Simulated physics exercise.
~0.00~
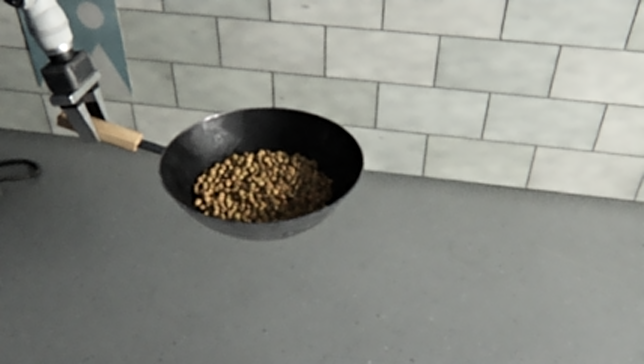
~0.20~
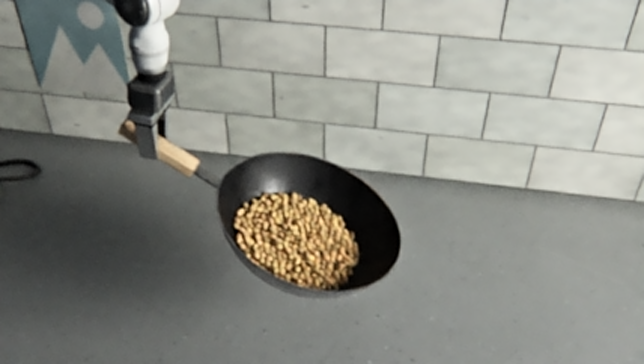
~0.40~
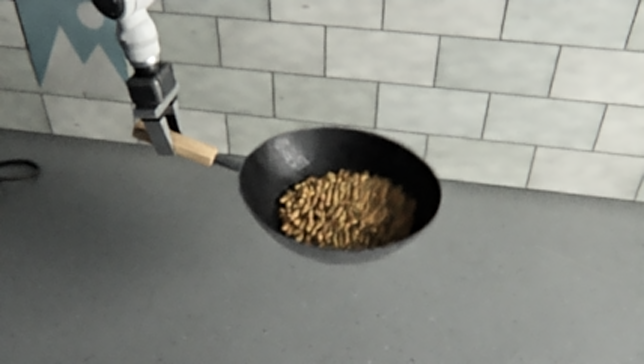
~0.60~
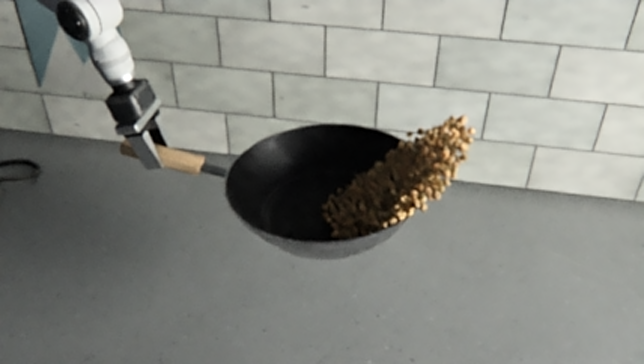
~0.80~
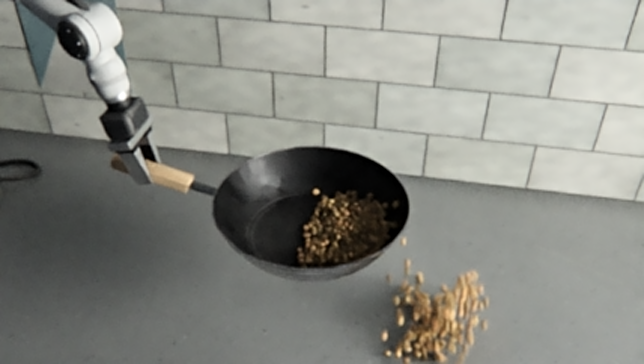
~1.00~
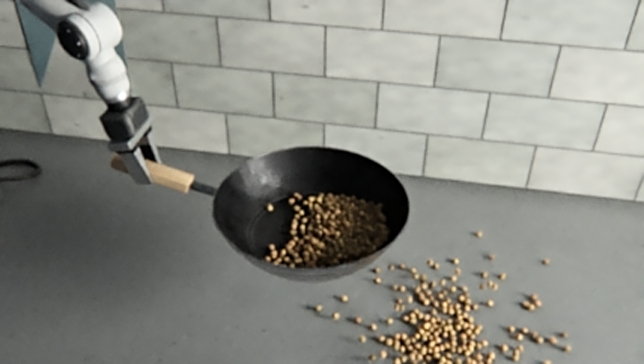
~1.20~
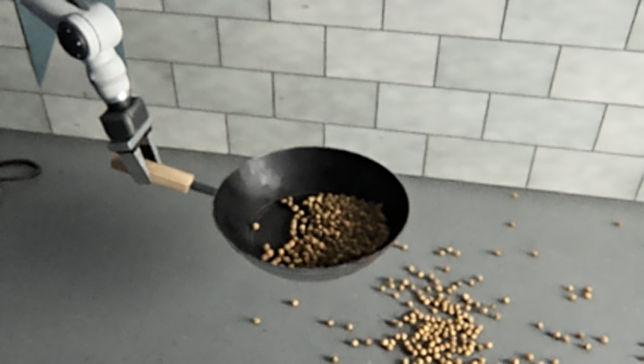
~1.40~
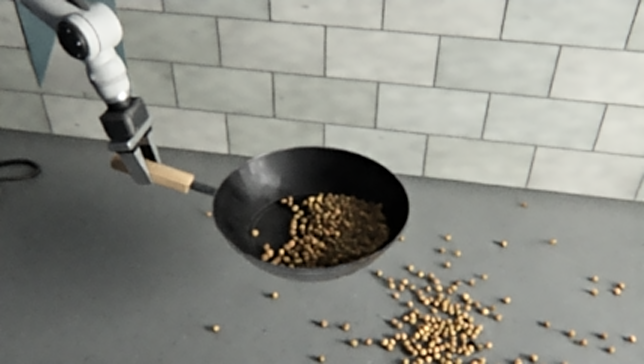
Robot arm swinging a dark pan of dried chickpeas, tossing many over the right rim to scatter across the grey counter.
